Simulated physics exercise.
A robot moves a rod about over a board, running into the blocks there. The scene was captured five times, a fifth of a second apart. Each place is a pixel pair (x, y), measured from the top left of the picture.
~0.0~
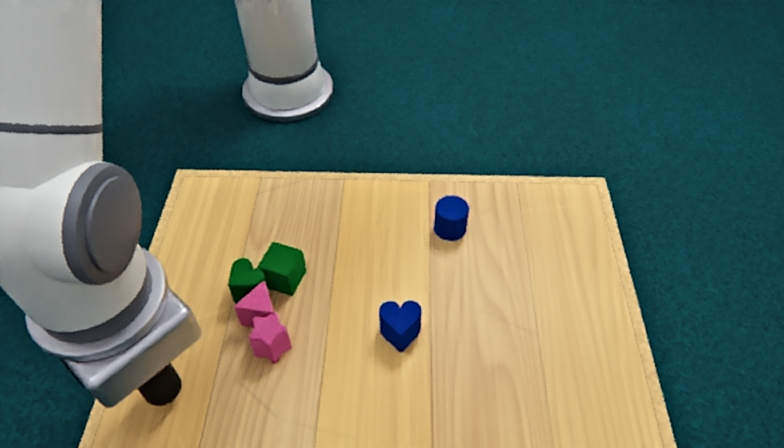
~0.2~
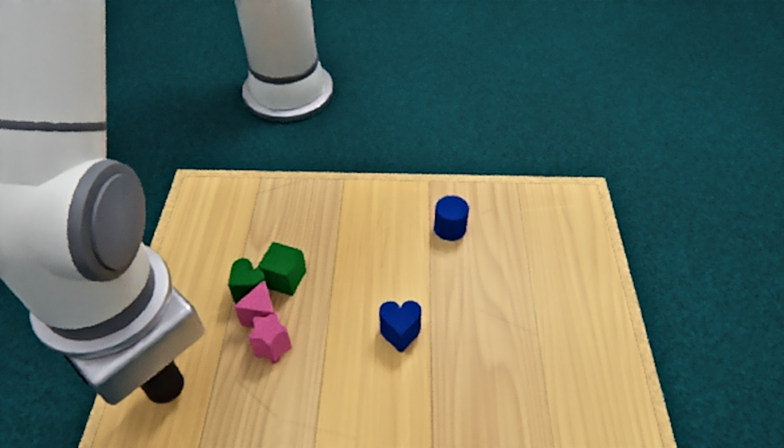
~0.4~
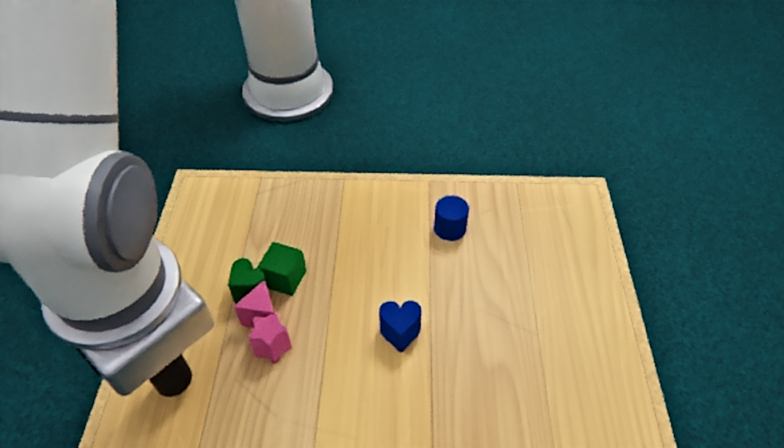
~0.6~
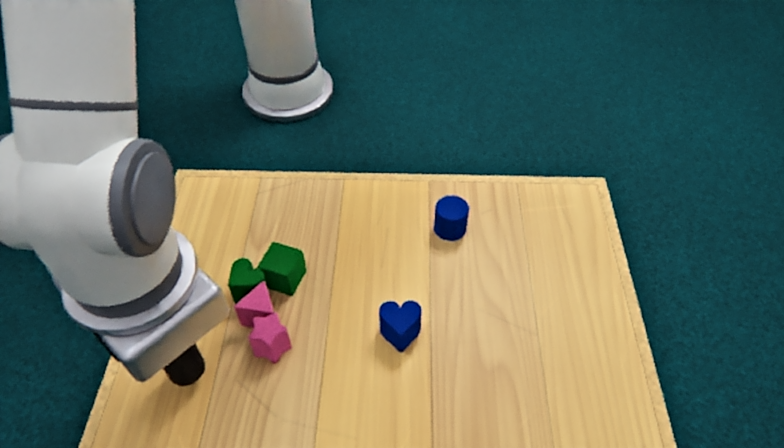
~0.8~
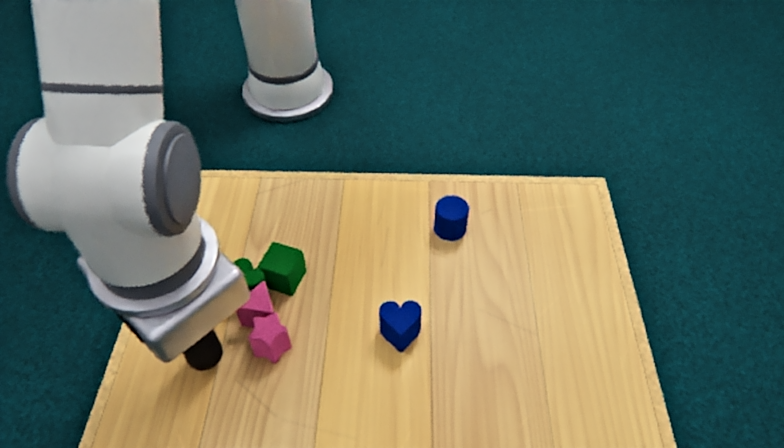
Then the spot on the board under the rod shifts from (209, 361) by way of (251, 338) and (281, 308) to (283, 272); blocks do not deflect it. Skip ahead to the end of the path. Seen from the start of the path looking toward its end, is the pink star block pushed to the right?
Going by the path, yes.
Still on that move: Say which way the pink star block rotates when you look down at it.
It ends up turned clockwise.
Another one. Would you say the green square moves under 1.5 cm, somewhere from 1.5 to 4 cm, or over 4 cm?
I'd go with over 4 cm for this block.
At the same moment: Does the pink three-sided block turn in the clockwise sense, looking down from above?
That would be a yes.
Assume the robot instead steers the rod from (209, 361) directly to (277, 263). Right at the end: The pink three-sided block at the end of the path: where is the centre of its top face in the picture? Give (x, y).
Just about (275, 284).
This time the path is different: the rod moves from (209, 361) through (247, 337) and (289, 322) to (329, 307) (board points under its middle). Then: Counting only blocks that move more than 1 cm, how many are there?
I'm going with three or more.
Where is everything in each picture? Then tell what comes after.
The first frame shows lower end of the rod (163, 389), tops of blocks, green heart-shaped block (244, 273), pink three-sided block (256, 299), pink star block (267, 328), green square (280, 258).
The second frame shows rod (166, 386), blocks as before.
The third frame shows rod (174, 380), blocks as before.
The fourth frame shows rod (187, 369), blocks as before.
The fifth frame shows rod (205, 355), green heart-shaped block (244, 273), pink three-sided block (256, 299), pink star block (267, 328), green square (280, 258).
On the path given first. One third of the way, rod (248, 331); pink three-sided block (260, 295); pink star block (274, 327), turned 15° clockwise.
Two thirds of the way, rod (280, 299); pink three-sided block (294, 265), turned 25° clockwise; pink star block (285, 325), turned 45° clockwise; green square (291, 242), turned 45° anticlockwise.
At the end, rod (281, 264); green heart-shaped block (241, 265), turned 45° anticlockwise; pink three-sided block (307, 242), turned 40° clockwise; pink star block (285, 325), turned 45° clockwise; green square (293, 222), turned 35° anticlockwise.
